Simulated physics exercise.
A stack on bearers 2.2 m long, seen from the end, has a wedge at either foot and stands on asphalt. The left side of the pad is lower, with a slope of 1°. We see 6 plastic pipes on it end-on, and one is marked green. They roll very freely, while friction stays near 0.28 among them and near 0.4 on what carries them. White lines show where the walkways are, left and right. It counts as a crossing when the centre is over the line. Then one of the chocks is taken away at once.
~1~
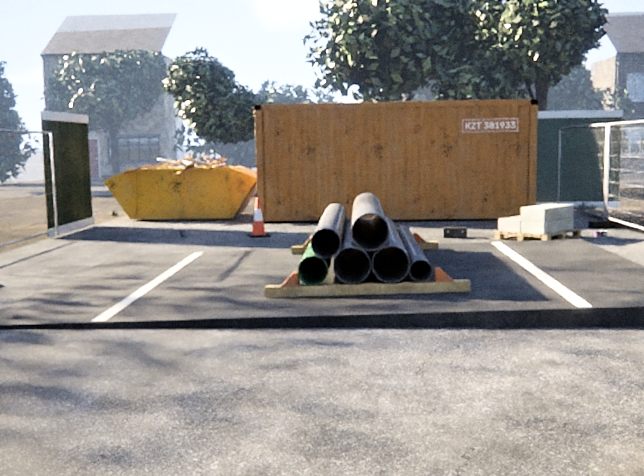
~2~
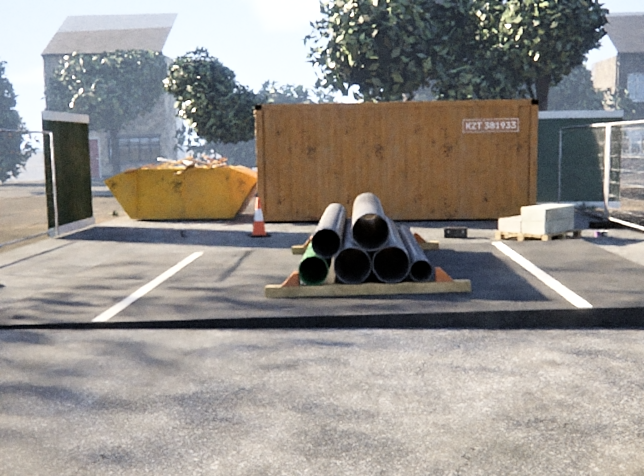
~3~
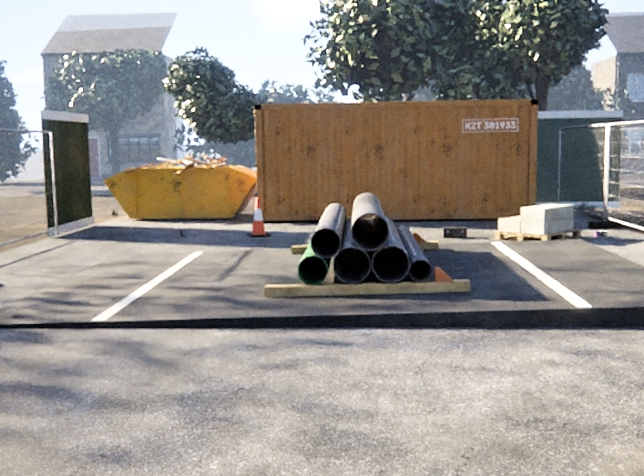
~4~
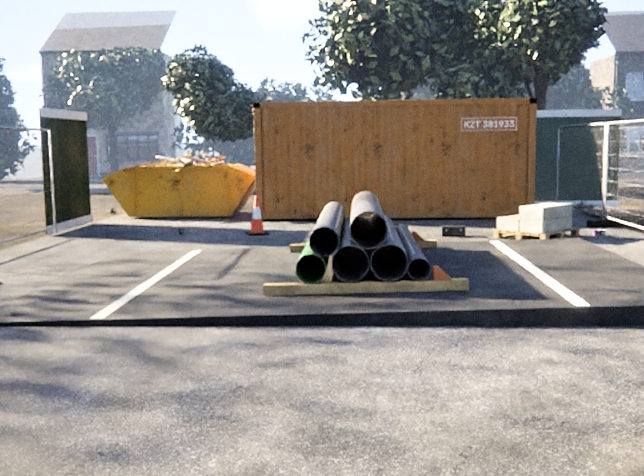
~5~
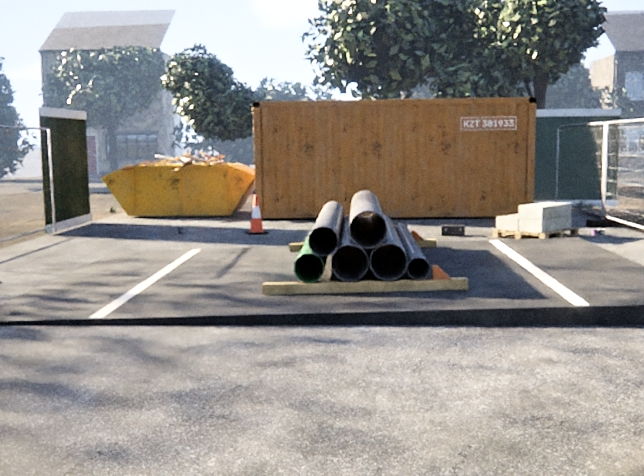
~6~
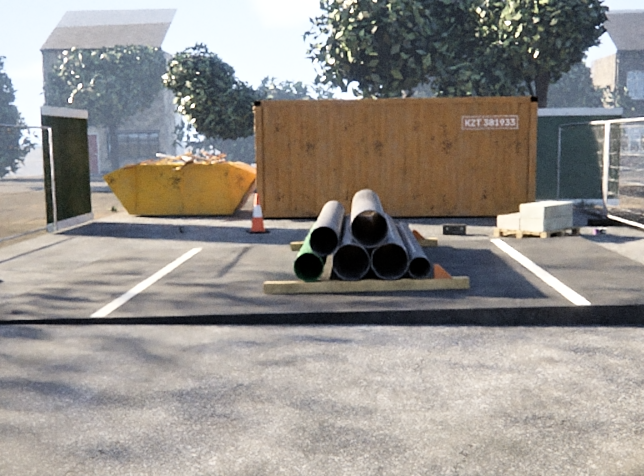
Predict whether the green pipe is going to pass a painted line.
It moves out across a line.
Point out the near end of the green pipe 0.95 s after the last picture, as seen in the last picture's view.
That would be about (274, 268) in pixels.
Another 1.0 s on from the last picture, green is on the bearers, 10 cm from the bearers' left end, rolling left; 0 over a line so far.
Another 2.0 s on from the last picture, green is off the bearers, 85 cm short of the left line, rolling left; 0 over a line so far.
Another 3.3 s on from the last picture, green is past the left line; 1 over a line so far.
In the end (10.1 s after the last picture), green is past the left line; 2 over a line so far.
